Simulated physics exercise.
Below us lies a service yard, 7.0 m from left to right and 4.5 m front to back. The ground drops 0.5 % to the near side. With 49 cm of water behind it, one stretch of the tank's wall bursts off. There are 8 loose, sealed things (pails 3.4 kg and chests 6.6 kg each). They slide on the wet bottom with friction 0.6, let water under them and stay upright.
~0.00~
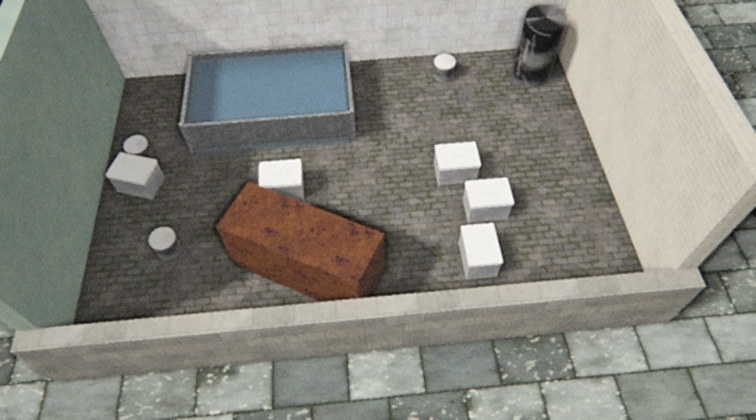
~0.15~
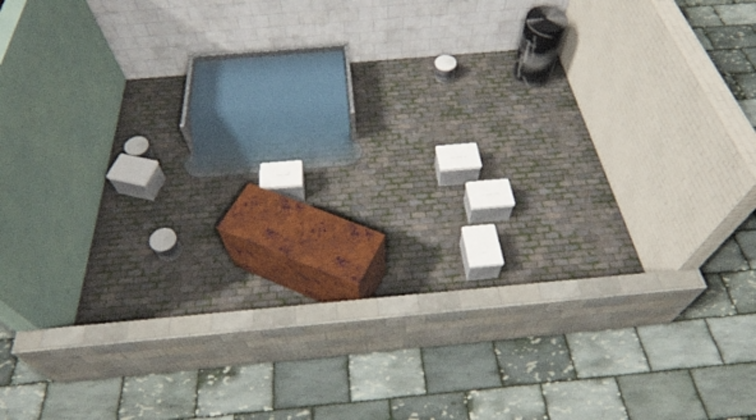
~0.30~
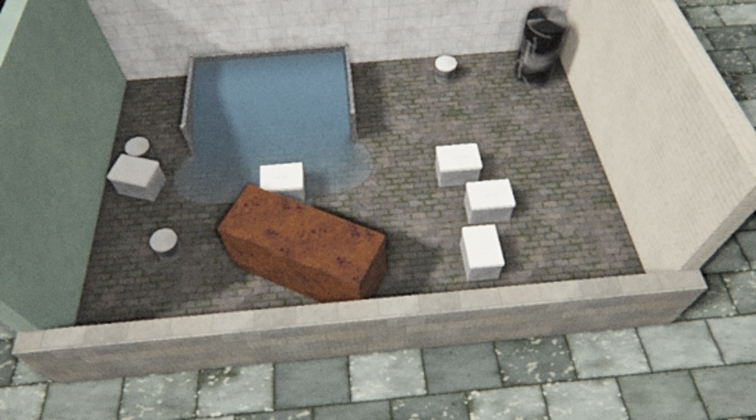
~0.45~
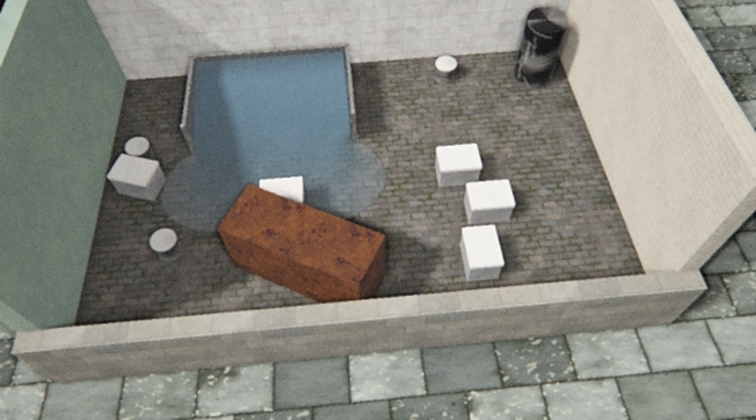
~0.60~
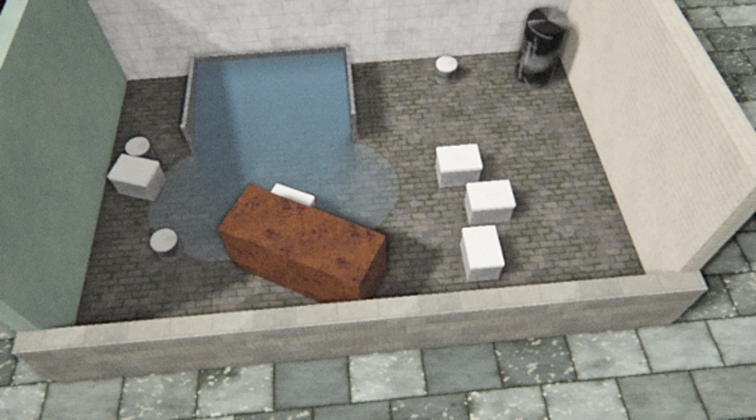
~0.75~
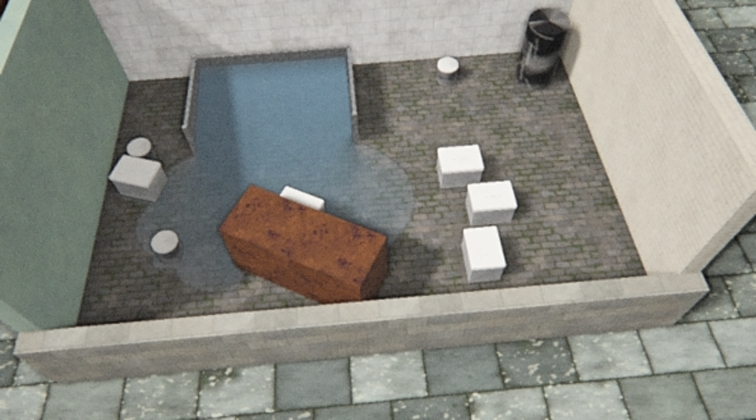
Water pours from a rectangular grey tank against the back wall of a walled, brick-paved yard, seen from above by a still camera, after the tank's near side gives way. White blocks, small round pails, a rust-brown block and a dark barrel at back right stand about. The shallow sheet spreads nearer and sideways, and one white block slides behind the brown one, turning slightly, while the others stay put.
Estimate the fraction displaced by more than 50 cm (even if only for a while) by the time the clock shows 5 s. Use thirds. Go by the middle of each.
Share: Two thirds or more.
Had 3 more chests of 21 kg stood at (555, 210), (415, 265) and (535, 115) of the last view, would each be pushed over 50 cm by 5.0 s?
In turn: Short of it, over, short of it.
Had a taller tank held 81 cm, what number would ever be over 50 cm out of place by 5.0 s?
In that case 8 of them.
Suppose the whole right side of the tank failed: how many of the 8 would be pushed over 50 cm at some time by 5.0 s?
In that case 4 of them.
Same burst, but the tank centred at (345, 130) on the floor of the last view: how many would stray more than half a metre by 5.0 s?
In that case 7 of them.
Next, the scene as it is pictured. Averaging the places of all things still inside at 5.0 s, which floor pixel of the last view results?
At about (385, 123).
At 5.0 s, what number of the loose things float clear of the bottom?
I count 5.
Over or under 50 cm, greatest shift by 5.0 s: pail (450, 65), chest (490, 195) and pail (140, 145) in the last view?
In that order: Under, past it, past it.
After 1.1 s 1 of 8 are over 50 cm from their spots; 1 afloat.
After 2.2 s 3 of 8 are over 50 cm from their spots; 2 afloat.
After 3.5 s 4 of 8 are over 50 cm from their spots; 3 afloat.
After 5.0 s 7 of 8 are over 50 cm from their spots, and 7 have been at some point; 5 afloat.
